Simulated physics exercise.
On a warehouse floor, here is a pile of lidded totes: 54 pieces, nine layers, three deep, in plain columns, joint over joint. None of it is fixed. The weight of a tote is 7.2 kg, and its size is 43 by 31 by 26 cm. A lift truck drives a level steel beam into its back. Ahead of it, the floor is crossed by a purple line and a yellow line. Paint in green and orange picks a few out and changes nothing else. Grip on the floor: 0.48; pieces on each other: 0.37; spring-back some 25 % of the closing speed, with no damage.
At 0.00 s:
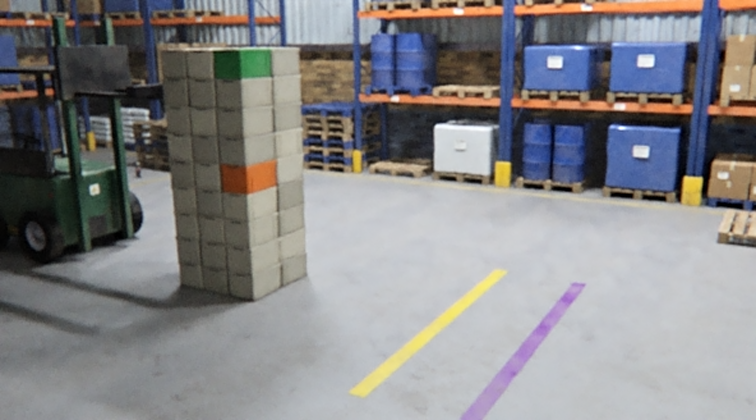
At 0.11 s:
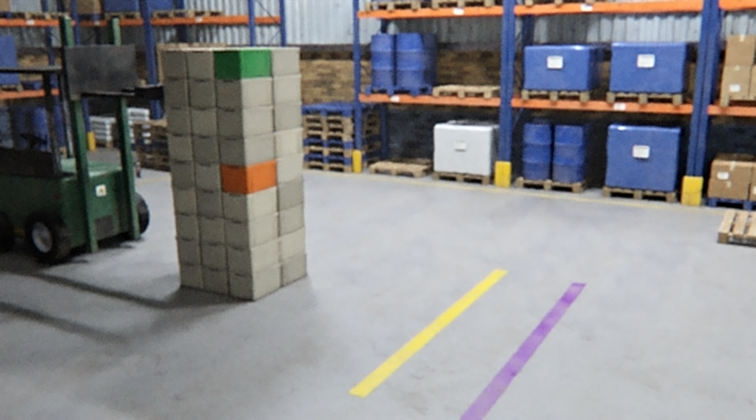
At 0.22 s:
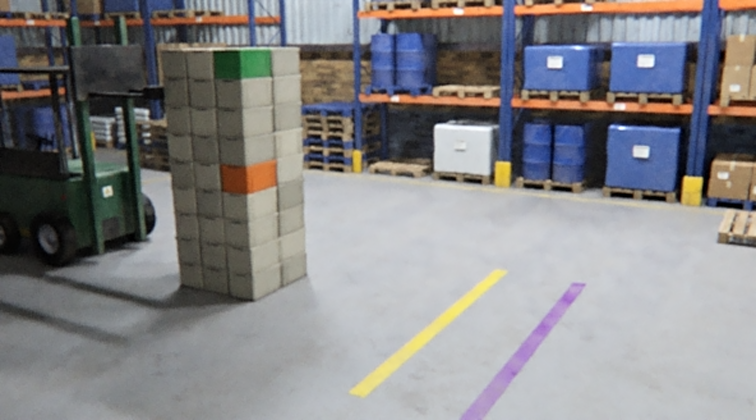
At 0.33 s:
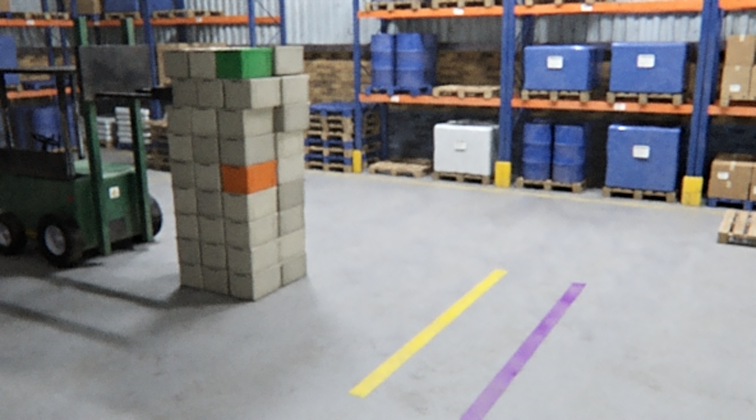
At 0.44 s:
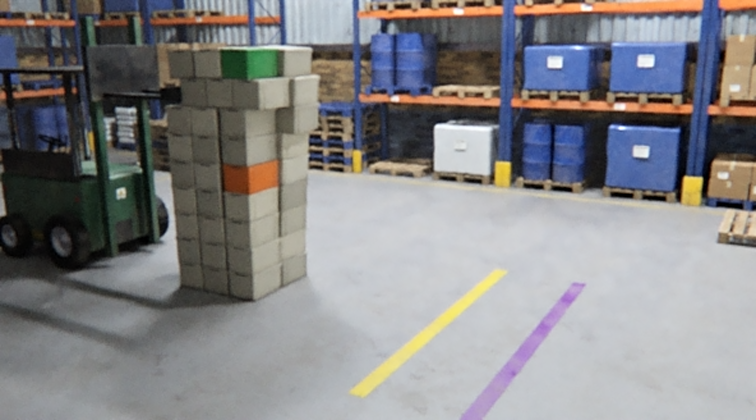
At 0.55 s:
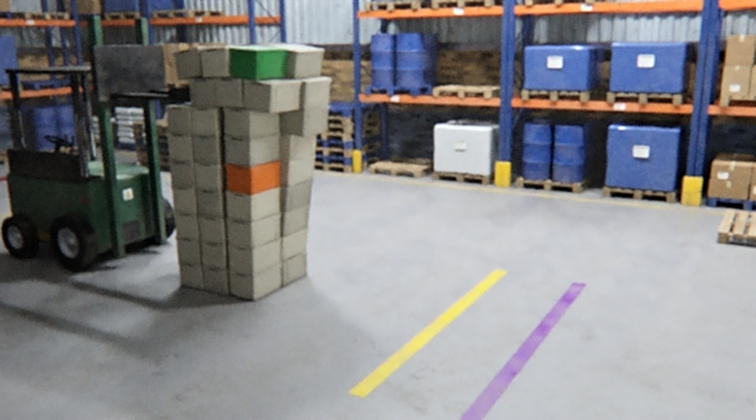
A green forklift rolled in from the left and pushed against the upper part of a tall stack of grey boxes, shifting the top rows to the right, the green box among them.
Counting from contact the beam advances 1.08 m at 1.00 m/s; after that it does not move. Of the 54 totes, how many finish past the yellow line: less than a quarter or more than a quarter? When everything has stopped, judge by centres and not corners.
I reckon short of a quarter end up past it.
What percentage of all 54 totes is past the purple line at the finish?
About 5 percent of them.
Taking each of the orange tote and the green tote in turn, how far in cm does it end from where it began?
Orange 220, green 350.
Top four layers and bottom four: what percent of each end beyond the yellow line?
For the top it's 30 in a hundred, for the bottom 0 in a hundred.
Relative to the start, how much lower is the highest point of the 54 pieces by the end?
5 cm.
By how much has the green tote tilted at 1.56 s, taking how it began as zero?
About 40°.
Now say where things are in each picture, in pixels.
In the first frame (pixels give the middle of a visible side), beam (131, 92) 22 cm from the stack; purple line, near end, (516, 364); yellow line, near end, (418, 342); orange tote (263, 177); green tote (257, 64); none has stirred.
Beam (140, 92) 11 cm from the stack; green tote (257, 64), in the second frame.
Beam (148, 93) 1 mm in; green tote (257, 64), in the third frame.
Beam (157, 93) 11 cm in; green tote (258, 63); movement in 10 of them, in the fourth frame.
Beam (165, 93) 22 cm in; green tote (264, 64) 8 cm from its place; orange tote (264, 177) 22 mm from its place; steepest lean 4°, the tote at (299, 63); movement in 23 of them, in the fifth frame.
Beam (174, 94) 33 cm in; purple line, near end, (516, 364); yellow line, near end, (418, 342); green tote (273, 64) 4° from how it stood; orange tote (267, 178) 53 mm from its place; movement in 24 of them, in the sixth frame.
After 0.98 s, none of the 54 totes past the yellow line, 27 disturbed; green tote on its side; orange tote 15° from how it stood.
After 1.56 s, 3 of the 54 totes past the yellow line; orange tote 53° from how it stood, 46 cm lower; green tote 42° from how it stood, 1.80 m lower.
In the end (3.1 s), 8 of the 54 totes past the yellow line; orange tote on its side; green tote 2.04 m lower. That is 15 per cent. From the last view, middles, orange tote near (395, 335), green tote near (533, 353).
